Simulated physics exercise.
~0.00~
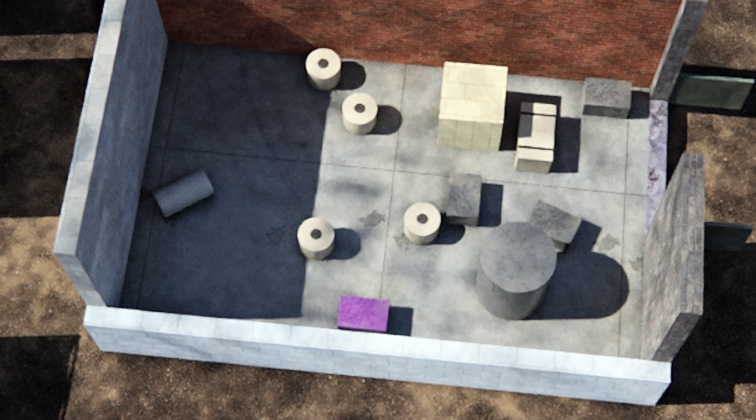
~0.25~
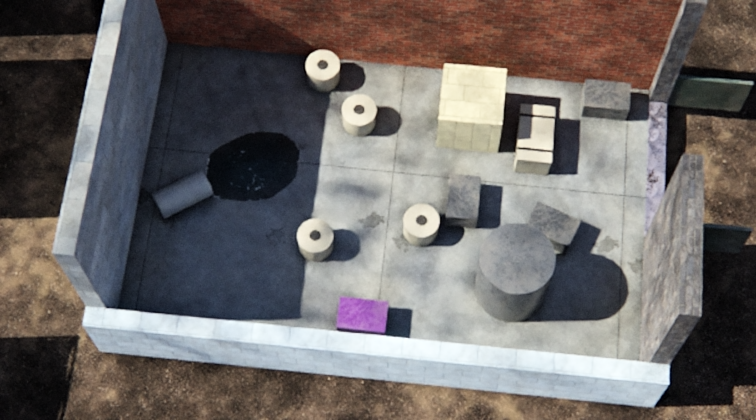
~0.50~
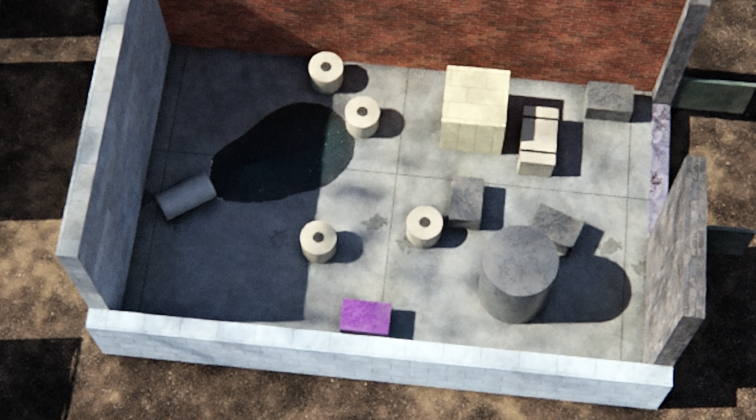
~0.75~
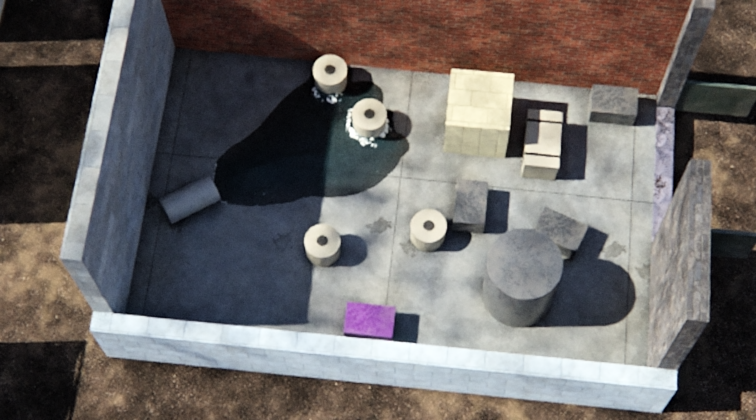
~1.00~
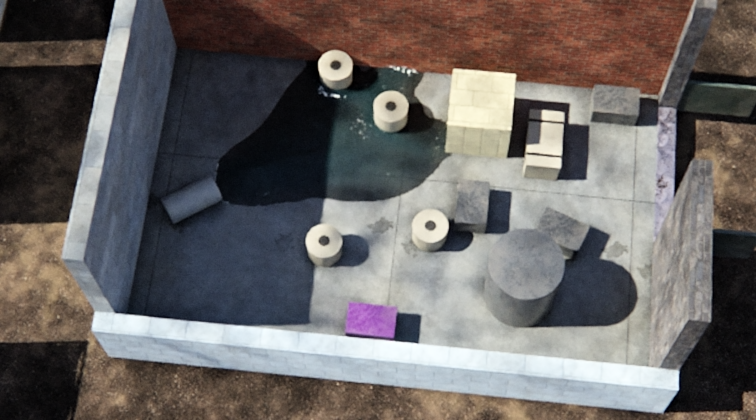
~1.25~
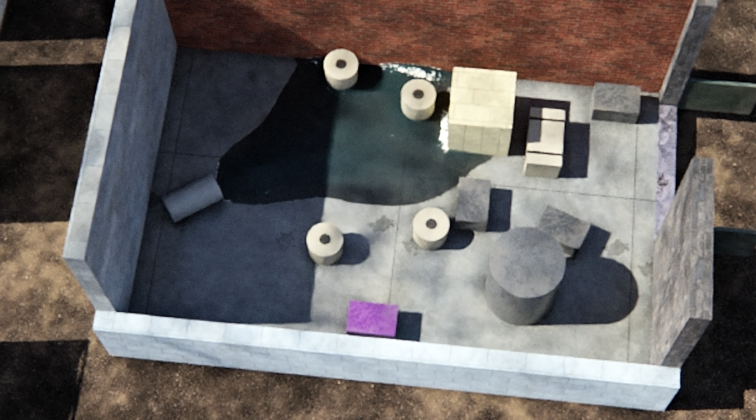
Dark water spreads from the mouth of a grey pipe lying on the left of a walled yard, reaching across the floor toward the brick wall at the back. It foams around two pale round blocks, nudges them to the right, then widens to the large cream crate.
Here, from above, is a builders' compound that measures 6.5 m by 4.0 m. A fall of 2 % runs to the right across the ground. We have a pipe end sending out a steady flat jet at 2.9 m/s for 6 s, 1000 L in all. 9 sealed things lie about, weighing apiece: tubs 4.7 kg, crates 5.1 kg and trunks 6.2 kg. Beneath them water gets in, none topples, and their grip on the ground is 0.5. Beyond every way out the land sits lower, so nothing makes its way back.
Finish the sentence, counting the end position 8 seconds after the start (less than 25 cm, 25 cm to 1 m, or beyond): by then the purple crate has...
By then it has hardly gone anywhere.
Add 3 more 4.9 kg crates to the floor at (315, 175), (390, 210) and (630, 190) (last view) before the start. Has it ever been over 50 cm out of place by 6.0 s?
Order kept: Too far; not that far; too far.
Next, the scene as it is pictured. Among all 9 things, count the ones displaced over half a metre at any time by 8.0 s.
I count 7.
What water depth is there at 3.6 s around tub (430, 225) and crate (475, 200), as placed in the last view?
Depth approx. 1 cm / 3 cm.
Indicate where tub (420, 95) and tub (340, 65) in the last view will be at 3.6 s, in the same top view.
First one near (439, 69), second near (417, 93).
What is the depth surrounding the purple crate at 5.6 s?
0 cm or so.
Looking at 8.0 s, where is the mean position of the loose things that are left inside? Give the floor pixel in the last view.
Around (465, 252).
After 1.8 s the purple crate is near (372, 318), 0.0 m from its start, aground; 0 of 9 are out; 2 afloat.
After 3.6 s the purple crate is near (372, 318), 0.0 m from its start, aground; 1 of 9 are out; 3 afloat.
After 5.6 s the purple crate is near (372, 318), 0.0 m from its start, aground; 2 of 9 are out; 4 afloat.
After 8.0 s the purple crate is near (372, 318), 0.0 m from its start, aground; 3 of 9 are out; 3 afloat.
